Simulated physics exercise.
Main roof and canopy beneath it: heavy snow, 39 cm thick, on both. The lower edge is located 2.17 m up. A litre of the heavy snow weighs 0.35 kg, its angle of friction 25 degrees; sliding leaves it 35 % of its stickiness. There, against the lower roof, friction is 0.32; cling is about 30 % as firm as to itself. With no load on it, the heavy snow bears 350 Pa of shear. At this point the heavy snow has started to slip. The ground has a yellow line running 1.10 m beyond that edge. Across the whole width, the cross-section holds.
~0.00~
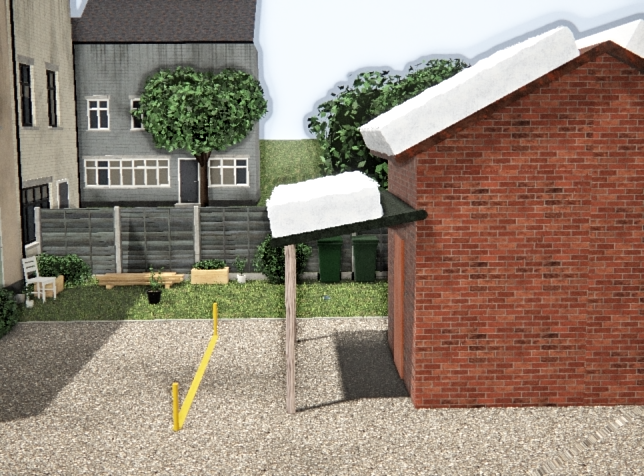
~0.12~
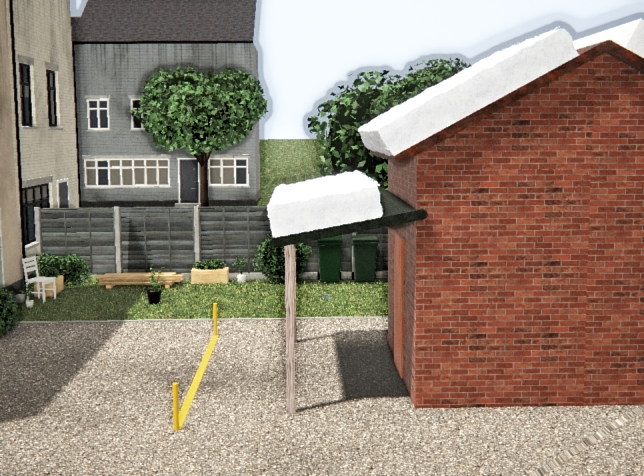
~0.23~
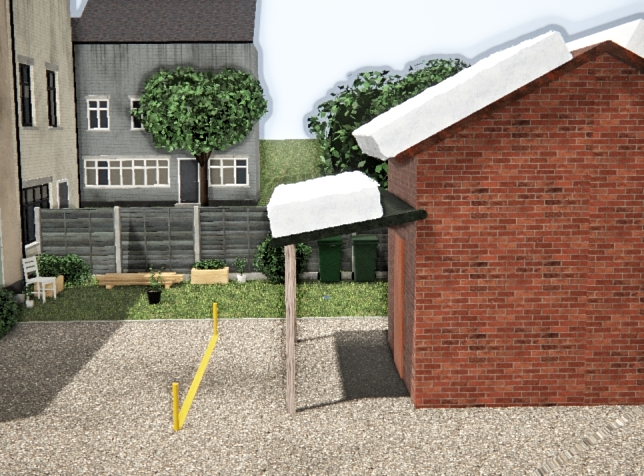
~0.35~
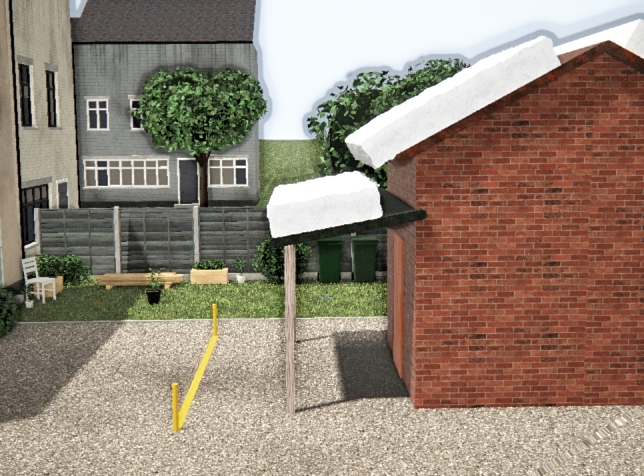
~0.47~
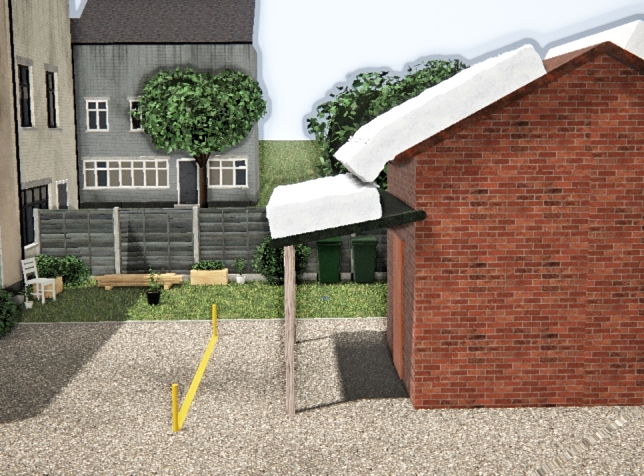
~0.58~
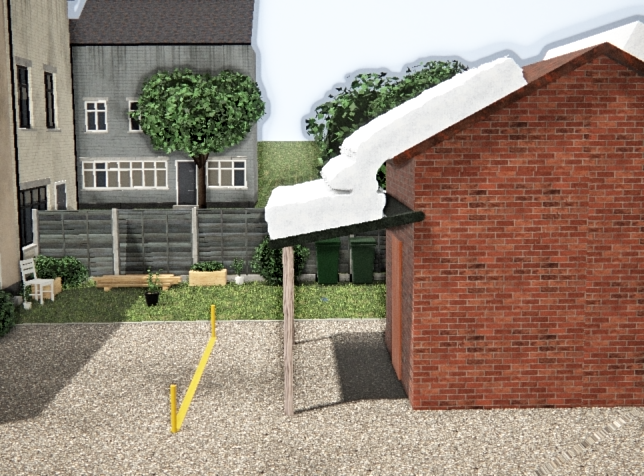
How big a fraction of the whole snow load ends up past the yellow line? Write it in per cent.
54 %.
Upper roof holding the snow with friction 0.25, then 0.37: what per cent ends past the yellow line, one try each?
Respectively 45 percent and 30 percent.
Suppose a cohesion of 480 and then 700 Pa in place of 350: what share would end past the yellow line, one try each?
55 %, then 45 %.
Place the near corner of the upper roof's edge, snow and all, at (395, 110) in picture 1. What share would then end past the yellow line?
I'd put it at close to 60 percent.
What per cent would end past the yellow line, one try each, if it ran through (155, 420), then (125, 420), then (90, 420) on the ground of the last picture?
I'd guess near 45 %, then near 40 %, and near 30 % on the last try.
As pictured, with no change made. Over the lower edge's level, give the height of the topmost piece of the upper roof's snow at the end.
I'd put it at around 0.6 m up.
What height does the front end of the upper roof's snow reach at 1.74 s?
Somewhere around 0.0 metres, I'd say.
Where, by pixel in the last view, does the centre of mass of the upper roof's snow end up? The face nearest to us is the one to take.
Position: About (126, 368).
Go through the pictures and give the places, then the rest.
Front end of the heavy snow at (394, 139), in the first frame.
Front end of the heavy snow at (391, 140), its middle shifted 3.0 cm, 1 % of it past the upper edge, in one piece, in the second frame.
Front end of the heavy snow at (385, 144), its middle shifted 11 cm, 5 % of it past the upper edge, in one piece, in the third frame.
Front end of the heavy snow at (374, 148), its middle shifted 25 cm, 11 % of it past the upper edge, in one piece, in the fourth frame.
Front end of the heavy snow at (360, 157), its middle shifted 45 cm, 18 % of it past the upper edge, cracking, in the fifth frame.
Front end of the heavy snow at (341, 174), its middle shifted 69 cm, 28 % of it past the upper edge, cracking, in the sixth frame.
By 1.12 s, none is below the lower edge and 0 % is past the line.
By 1.74 s, 53 % is below the lower edge and 34 % is past the line.
By 2.37 s, 73 % is below the lower edge and 53 % is past the line.
By 3.00 s, 73 % is below the lower edge and 54 % is past the line.
By 3.20 s, at the end, 74 % is below the lower edge and 54 % is past the line.
